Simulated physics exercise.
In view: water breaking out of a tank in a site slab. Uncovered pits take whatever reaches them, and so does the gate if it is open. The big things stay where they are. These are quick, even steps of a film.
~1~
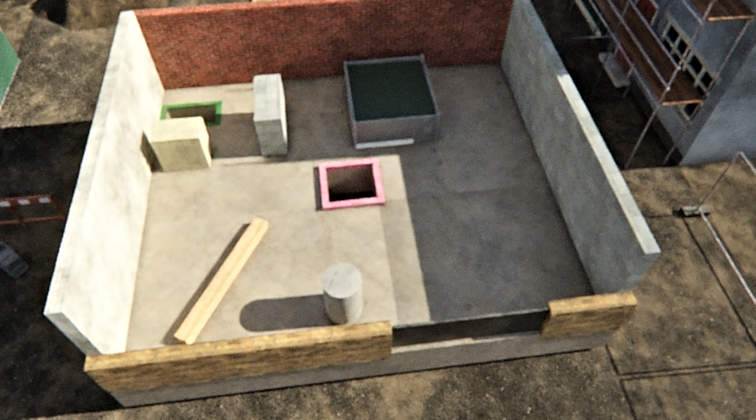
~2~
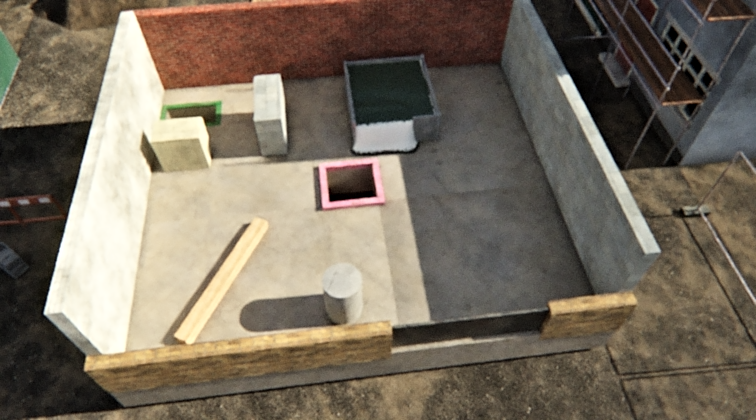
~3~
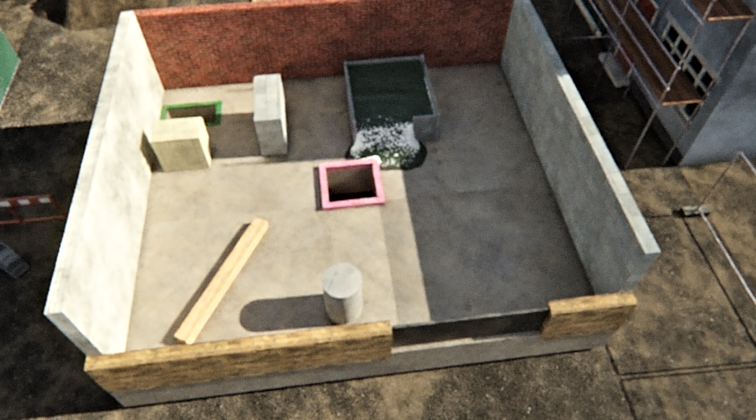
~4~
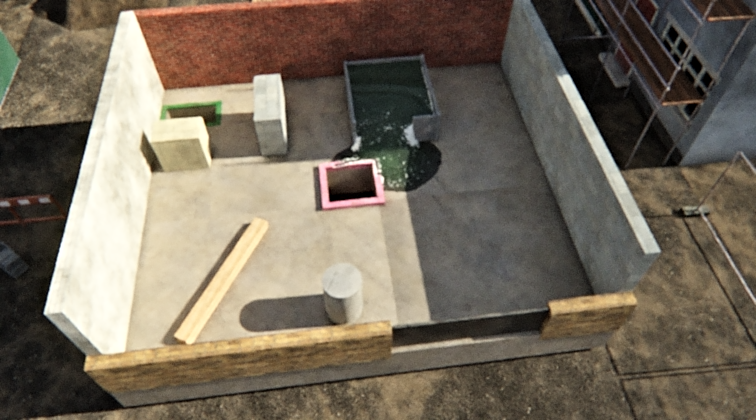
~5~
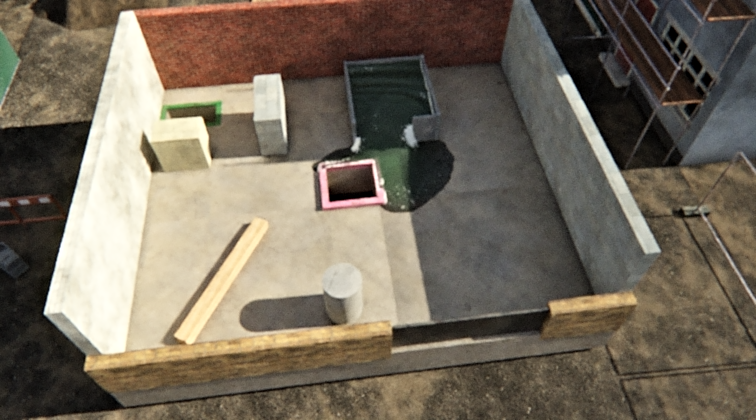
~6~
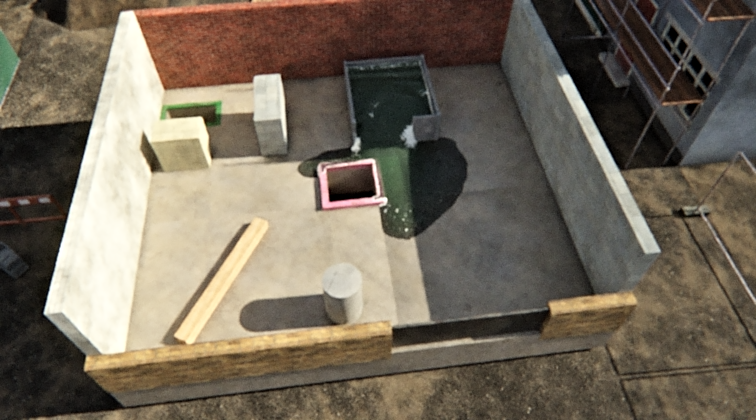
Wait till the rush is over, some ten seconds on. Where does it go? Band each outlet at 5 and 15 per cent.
One by one: The gate takes less than 5 %; the pink pit takes more than 15 %; the green pit takes less than 5 %.
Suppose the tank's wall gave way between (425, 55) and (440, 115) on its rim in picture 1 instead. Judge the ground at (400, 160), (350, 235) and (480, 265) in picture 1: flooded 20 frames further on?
As listed: Not flooded, not flooded, covered.
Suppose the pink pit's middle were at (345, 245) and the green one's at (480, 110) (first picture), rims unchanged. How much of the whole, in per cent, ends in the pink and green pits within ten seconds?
Per cent: Pink 10, green 6.
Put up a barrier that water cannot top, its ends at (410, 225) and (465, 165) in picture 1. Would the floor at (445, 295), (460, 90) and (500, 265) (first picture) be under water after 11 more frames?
One after the other: Awash, clear, no water.
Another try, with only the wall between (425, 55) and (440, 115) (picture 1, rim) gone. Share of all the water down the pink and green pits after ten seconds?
In per cent: Pink 0, green 4.
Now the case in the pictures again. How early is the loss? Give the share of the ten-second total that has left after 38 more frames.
Roughly 95 per cent.
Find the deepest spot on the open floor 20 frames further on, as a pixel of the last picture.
Roughly at (596, 314).
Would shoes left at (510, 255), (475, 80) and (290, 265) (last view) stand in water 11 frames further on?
In turn: Awash, no water, clear.
A moment on, water covers 20 % of the floor; the gate 0 %, the pink pit 8 %, the green pit 0 %.
Next, water covers 30 % of the floor; the gate 0 %, the pink pit 14 %, the green pit 0 %.
Then, water covers 40 % of the floor; the gate 0 %, the pink pit 17 %, the green pit 0 %.
Later, water covers 60 % of the floor; the gate 0 %, the pink pit 19 %, the green pit 0 %.
In the end, water covers 85 % of the floor; the gate 0 %, the pink pit 19 %, the green pit 1 %.
